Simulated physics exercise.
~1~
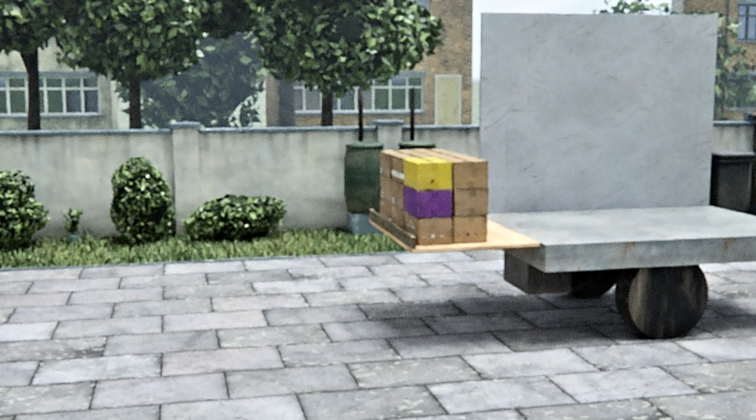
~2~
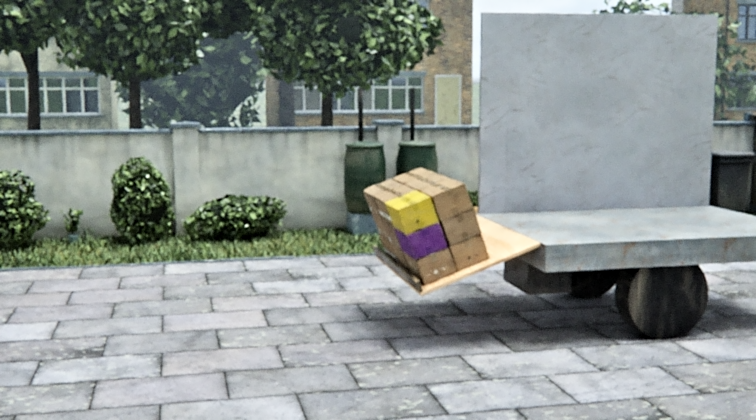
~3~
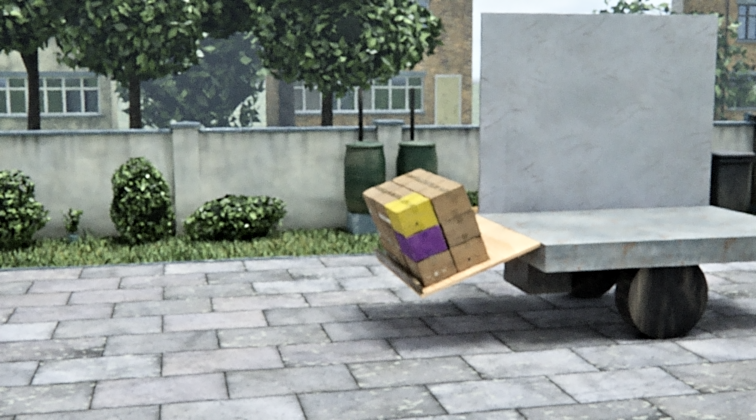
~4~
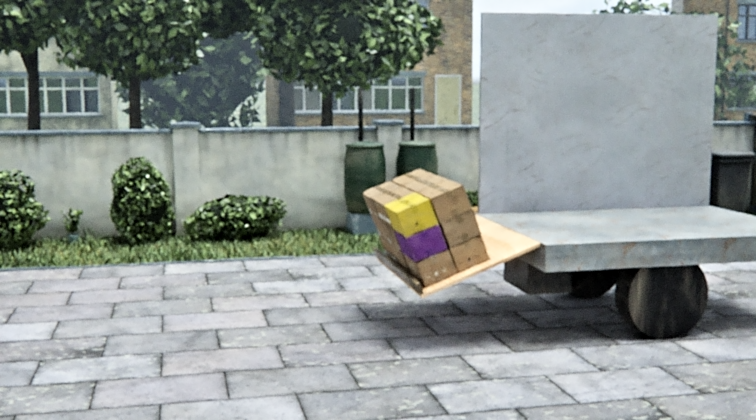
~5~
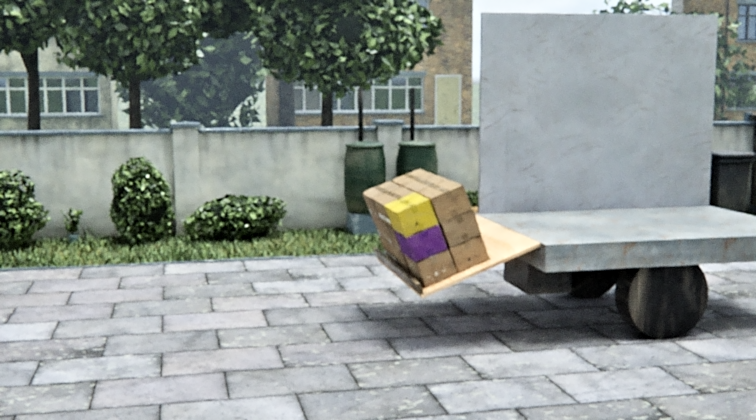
The lorry's tail lift tilts downward to the left and holds, its stacked cartons staying aboard.
